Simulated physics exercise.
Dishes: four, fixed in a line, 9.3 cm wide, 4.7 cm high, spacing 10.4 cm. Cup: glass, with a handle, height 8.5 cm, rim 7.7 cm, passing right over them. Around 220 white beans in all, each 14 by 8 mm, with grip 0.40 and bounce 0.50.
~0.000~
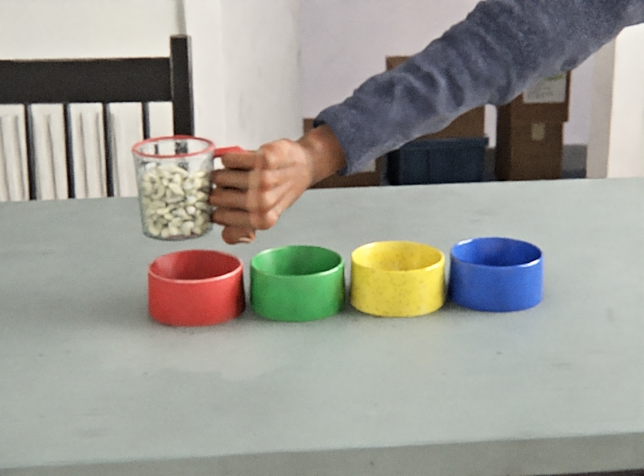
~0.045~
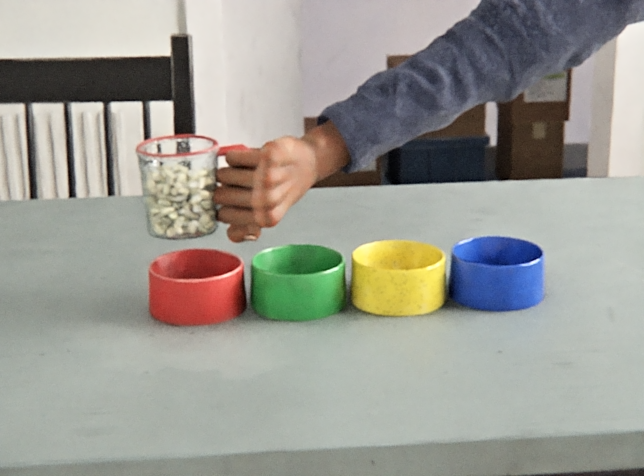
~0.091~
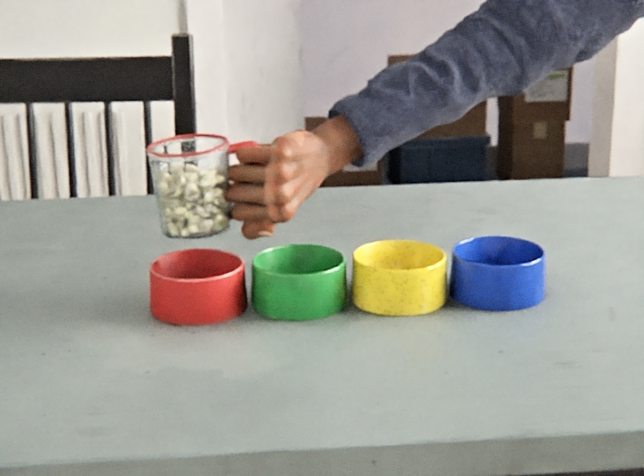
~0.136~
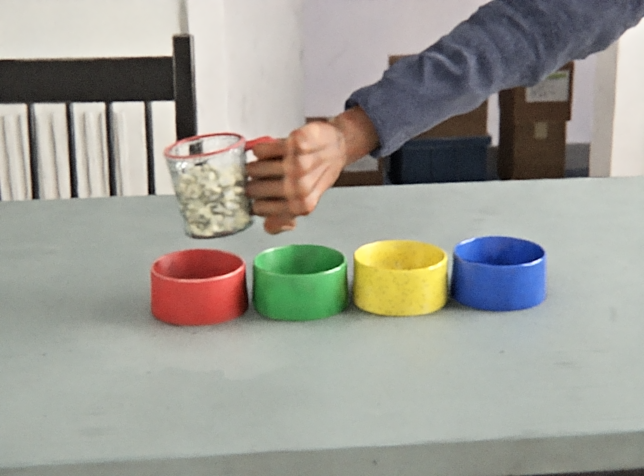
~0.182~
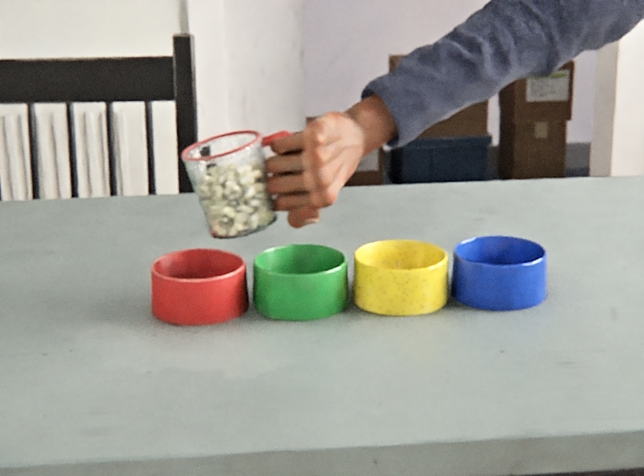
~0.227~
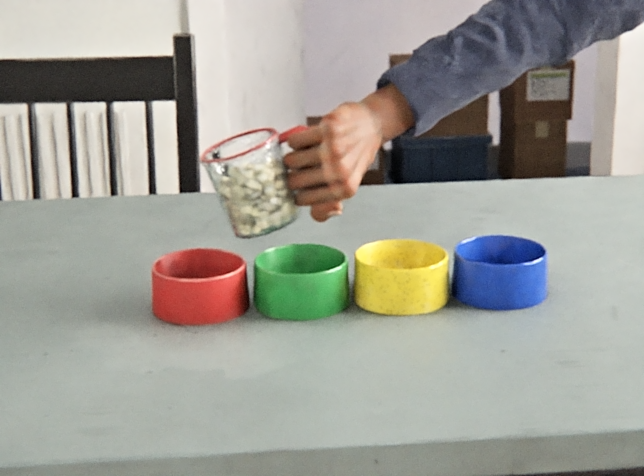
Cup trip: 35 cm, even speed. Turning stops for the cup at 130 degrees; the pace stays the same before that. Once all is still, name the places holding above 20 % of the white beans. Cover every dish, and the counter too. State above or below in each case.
My prediction: Red: Keeps a fifth or less. Blue: Keeps more than a fifth. Green: Keeps a fifth or less. Yellow: Keeps a fifth or less. Counter: Keeps a fifth or less.
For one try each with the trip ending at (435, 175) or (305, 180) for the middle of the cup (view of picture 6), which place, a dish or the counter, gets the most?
Top receivers, in order: Yellow and green.
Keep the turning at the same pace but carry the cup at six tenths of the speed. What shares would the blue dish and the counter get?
Shares: Blue 50, counter 10.
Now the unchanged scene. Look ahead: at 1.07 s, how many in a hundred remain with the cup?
Near 95 per cent of the load.
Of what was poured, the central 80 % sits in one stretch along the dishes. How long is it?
Close to 5 centimetres along the dishes.
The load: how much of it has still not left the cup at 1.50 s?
I'd say close to 0 per cent.
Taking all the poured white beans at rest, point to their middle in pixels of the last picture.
After settling, the middle sits near (491, 270).
After 0.73 s, tilt 71 degrees; cup holds 100 %.
After 1.07 s, tilt 107 degrees; cup holds 95 %, blue 5 %.
Then, at 1.50 s, tilt 130 degrees; cup holds 0 %, blue 95 %.
At rest (2.1 s), red 0 %, blue 95 %, green 0 %, yellow 0 %, counter 0 %.
